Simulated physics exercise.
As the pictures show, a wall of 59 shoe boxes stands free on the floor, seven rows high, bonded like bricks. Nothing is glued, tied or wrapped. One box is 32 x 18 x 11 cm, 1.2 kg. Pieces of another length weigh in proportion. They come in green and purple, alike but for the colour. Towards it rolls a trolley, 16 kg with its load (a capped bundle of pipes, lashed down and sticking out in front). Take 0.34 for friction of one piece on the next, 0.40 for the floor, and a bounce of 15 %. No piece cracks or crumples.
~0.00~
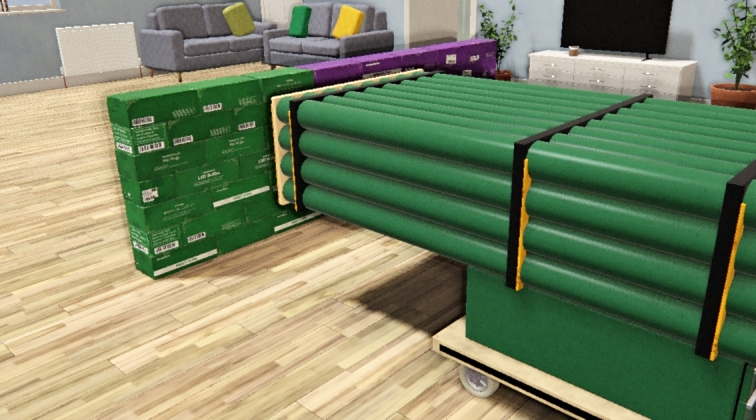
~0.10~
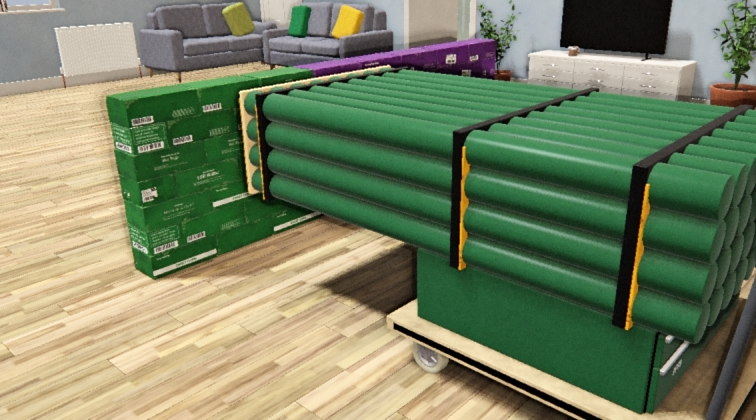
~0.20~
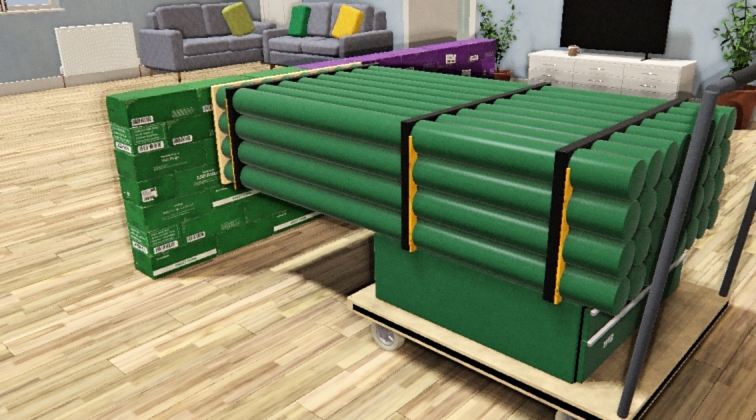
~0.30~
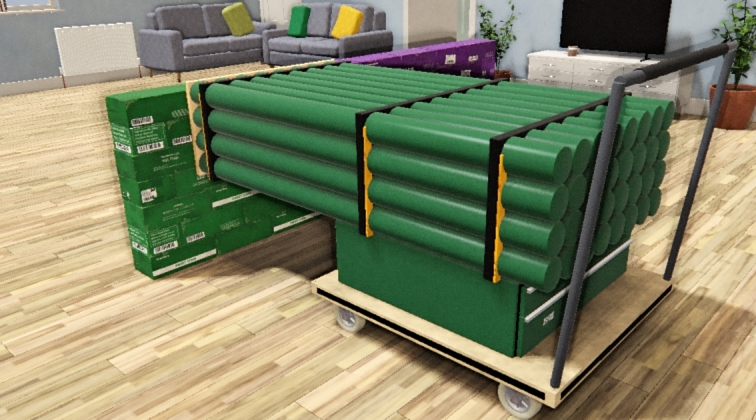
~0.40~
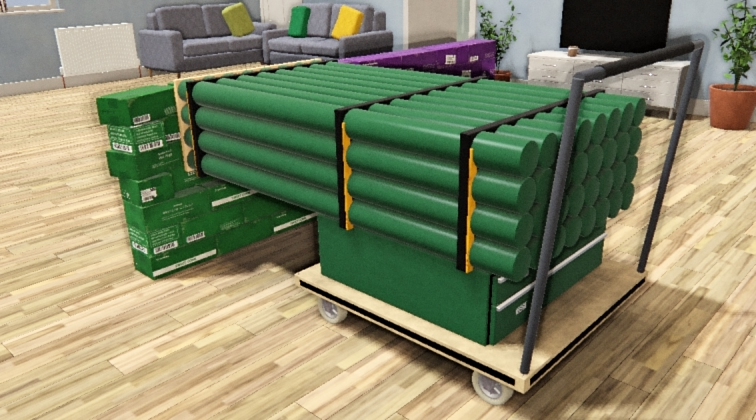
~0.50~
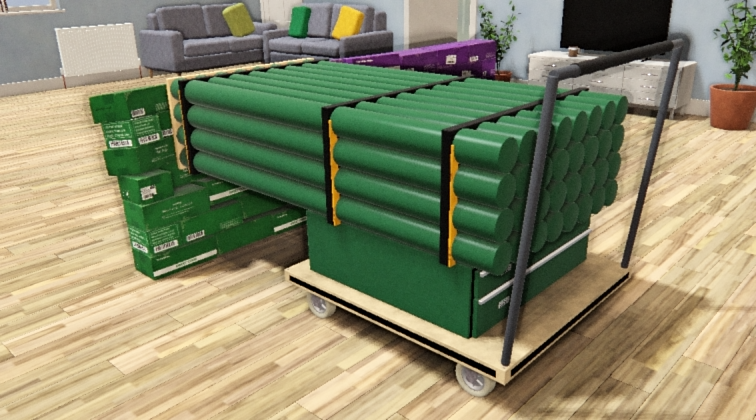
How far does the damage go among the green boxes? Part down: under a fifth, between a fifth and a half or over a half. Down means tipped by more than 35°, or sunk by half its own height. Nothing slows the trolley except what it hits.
The part is more than a half.
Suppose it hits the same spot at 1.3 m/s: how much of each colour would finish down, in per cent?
Then purple 10, green 80 per cent.
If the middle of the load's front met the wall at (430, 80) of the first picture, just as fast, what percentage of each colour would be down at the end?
In that case purple 60, green 0 per cent.
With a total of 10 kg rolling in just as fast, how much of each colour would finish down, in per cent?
Then purple 10, green 80 per cent.
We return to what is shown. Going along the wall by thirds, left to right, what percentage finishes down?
In per cent: Left 70, middle 40, right 0.
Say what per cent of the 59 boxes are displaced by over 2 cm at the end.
It is 35 per cent.
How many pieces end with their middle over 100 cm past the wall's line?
About 4.
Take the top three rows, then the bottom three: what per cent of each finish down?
From the top 60, from the bottom 10 per cent.
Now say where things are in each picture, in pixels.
In the first picture (each place is the centre of the face we see best), load (284, 134) 60 cm short of the wall; top green box (165, 108); top purple box (339, 77); all as stacked.
Load (251, 126) 41 cm short of the wall; top green box (164, 108), in the second picture.
Load (223, 119) 22 cm short of the wall; top green box (164, 108), in the third picture.
Load (197, 113) 27 mm short of the wall; top green box (164, 108), in the fourth picture.
Load (184, 110) 7 cm into the wall's line; top green box (158, 106) moved 6 cm; 15 have shifted, in the fifth picture.
Load (177, 108) 13 cm into the wall's line; top green box (150, 101) tilted 9°; 22 have shifted, in the sixth picture.
By 0.64 s, load 20 cm past the wall's line, still rolling; none of the 24 green boxes down (0 of 59 in all colours); top green box tilted 25°, 41 mm lower; top purple box tilted 25°, 45 mm lower.
By 0.84 s, load 28 cm past the wall's line, still rolling; 16 of the 24 green boxes down (20 of 59 in all colours); top green box tilted 57°, 30 cm lower; top purple box tilted 58°, 28 cm lower.
By 1.14 s, load 39 cm past the wall's line, still rolling; 16 of the 24 green boxes down (20 of 59 in all colours); top green box upside down; top purple box on its side.
When it is over (2.1 s), load 63 cm past the wall's line, still rolling; 16 of the 24 green boxes down (20 of 59 in all colours); top green box upside down; top purple box 68 cm lower. That is 67 per cent. In pixels of the last frame, middles, top purple box near (262, 140).
